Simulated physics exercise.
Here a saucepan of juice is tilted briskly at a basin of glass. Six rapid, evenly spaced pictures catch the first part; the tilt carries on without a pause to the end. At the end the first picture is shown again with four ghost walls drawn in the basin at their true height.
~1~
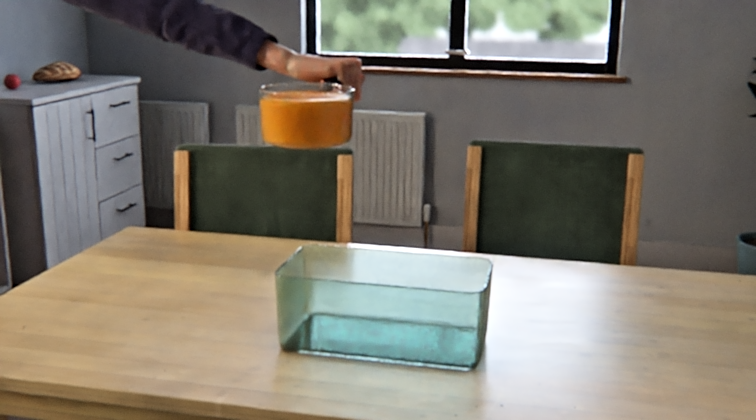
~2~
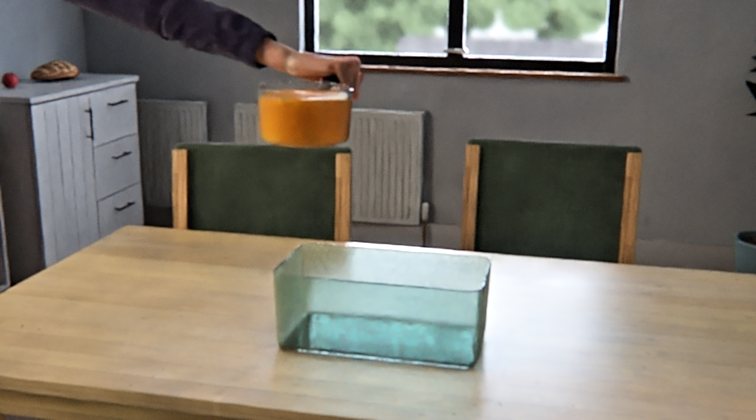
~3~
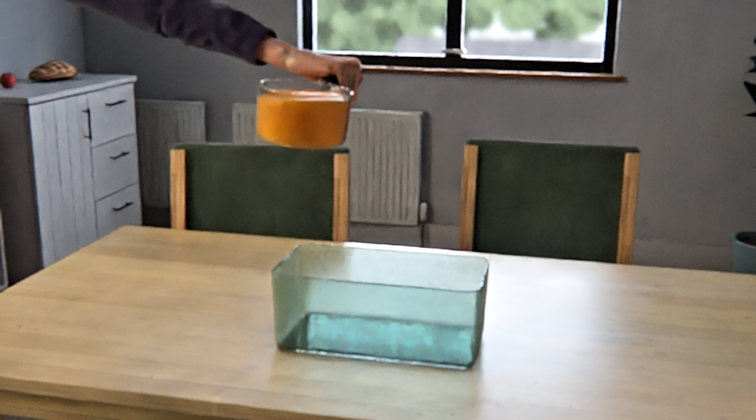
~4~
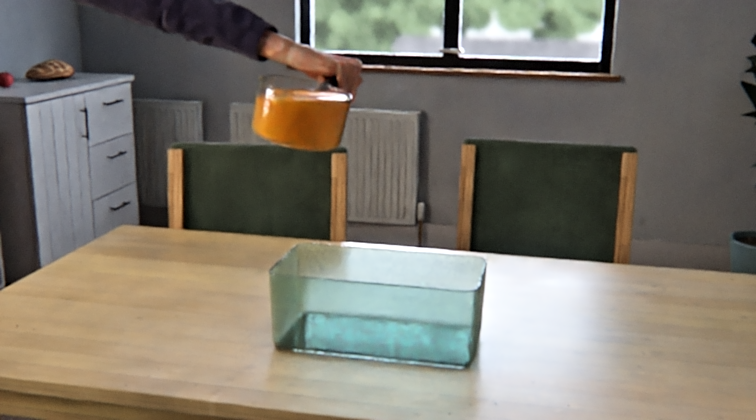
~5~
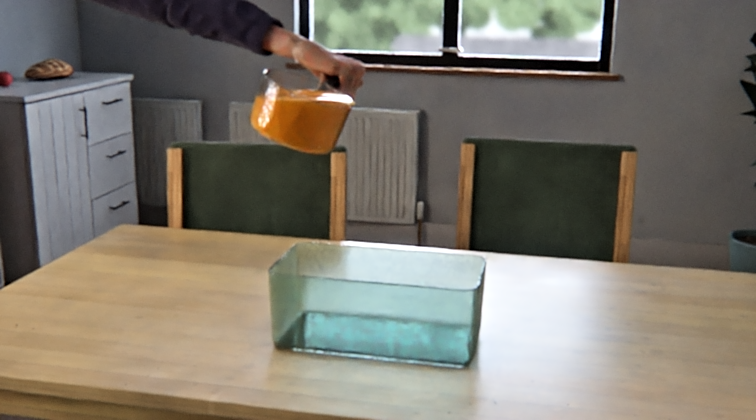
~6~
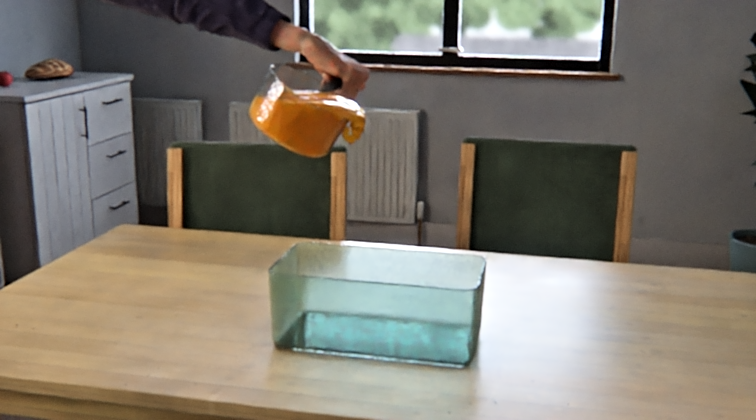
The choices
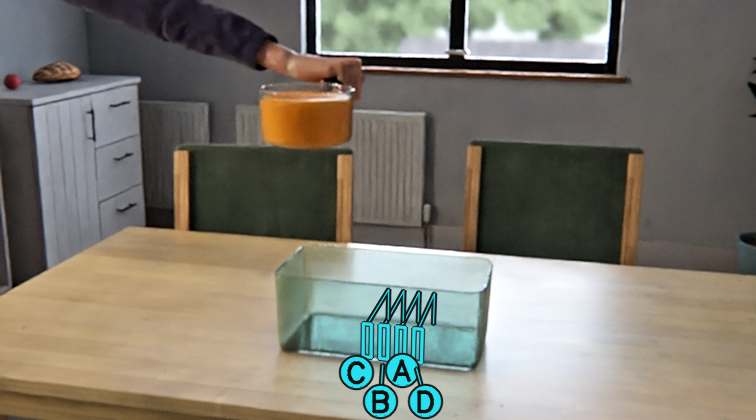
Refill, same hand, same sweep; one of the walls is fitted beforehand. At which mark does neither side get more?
Slot A does it best.
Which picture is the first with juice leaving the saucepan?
Picture 5.
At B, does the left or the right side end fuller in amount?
More ends on the right.
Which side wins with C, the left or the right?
The right one.
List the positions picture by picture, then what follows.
Upright, lip at (350, 90); basin from (279, 347) to (480, 368); nothing has left yet, in the first picture.
Upright, lip at (349, 90); nothing has left yet, in the second picture.
Tipped about 5°, lip at (349, 93); nothing has left yet, in the third picture.
Tipped about 12°, lip at (348, 98); nothing has left yet, in the fourth picture.
Tipped about 20°, lip at (349, 105); juice is over the lip, down to (349, 105), in the fifth picture.
Tipped about 31°, lip at (350, 114); juice is over the lip, down to (354, 139), in the sixth picture.
In cyan, A at (399, 366); B at (382, 364); C at (366, 363); D at (416, 368).
With A, about 51 % ends left of the wall and 48 % right of it.
With B, about 31 % ends left of the wall and 67 % right of it.
With C, about 19 % ends left of the wall and 79 % right of it.
With D, about 79 % ends left of the wall and 17 % right of it; 3 % is lost outside.
